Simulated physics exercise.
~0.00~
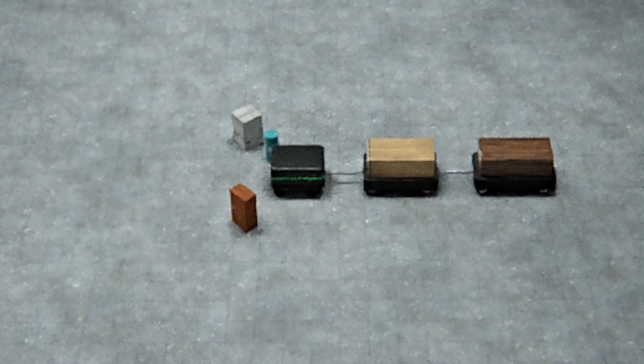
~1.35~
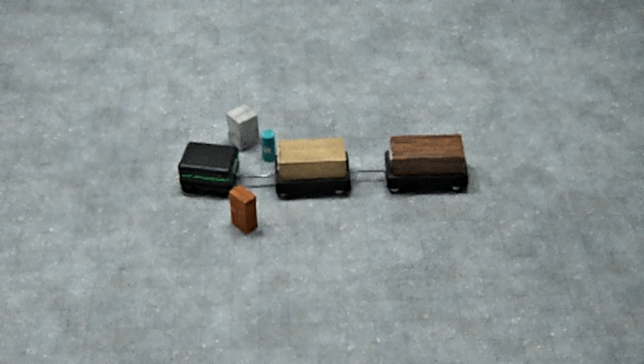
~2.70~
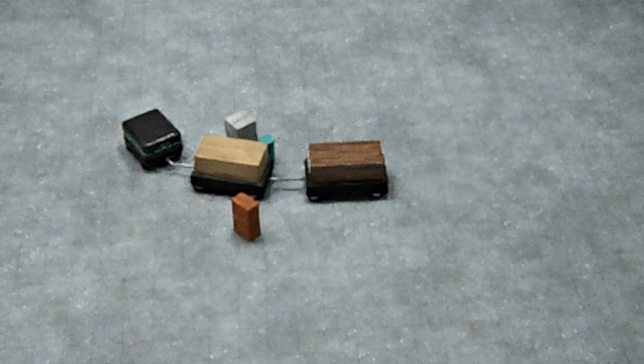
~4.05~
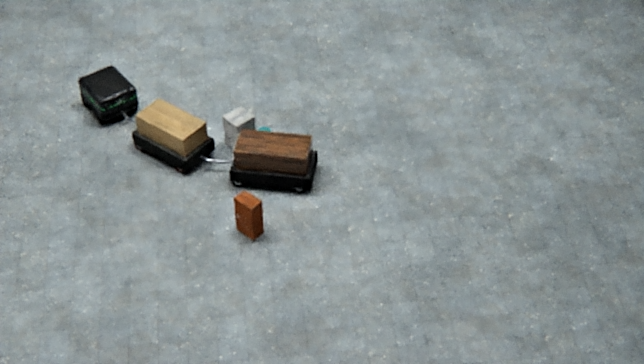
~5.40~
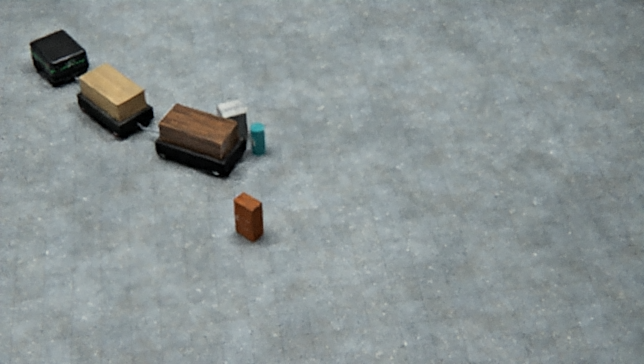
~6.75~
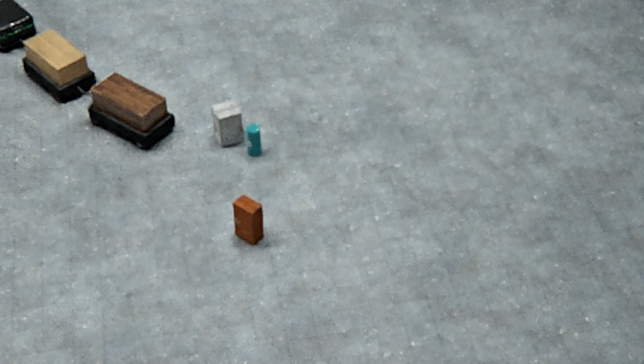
On a mottled grey floor, a dark tug pulls two carts, one with a pale wooden load and one with a darker brown load, leftward toward a white box, a small turquoise canister and an orange box. The tug passes between the white and orange boxes, then angles toward the upper left. The carts follow, the brown-loaded one passing close in front of the canister and white box and partly hiding them. The train continues to the upper left, the tug partly leaving view. The canister and white box end upright, slightly shifted, while the orange box stays put.
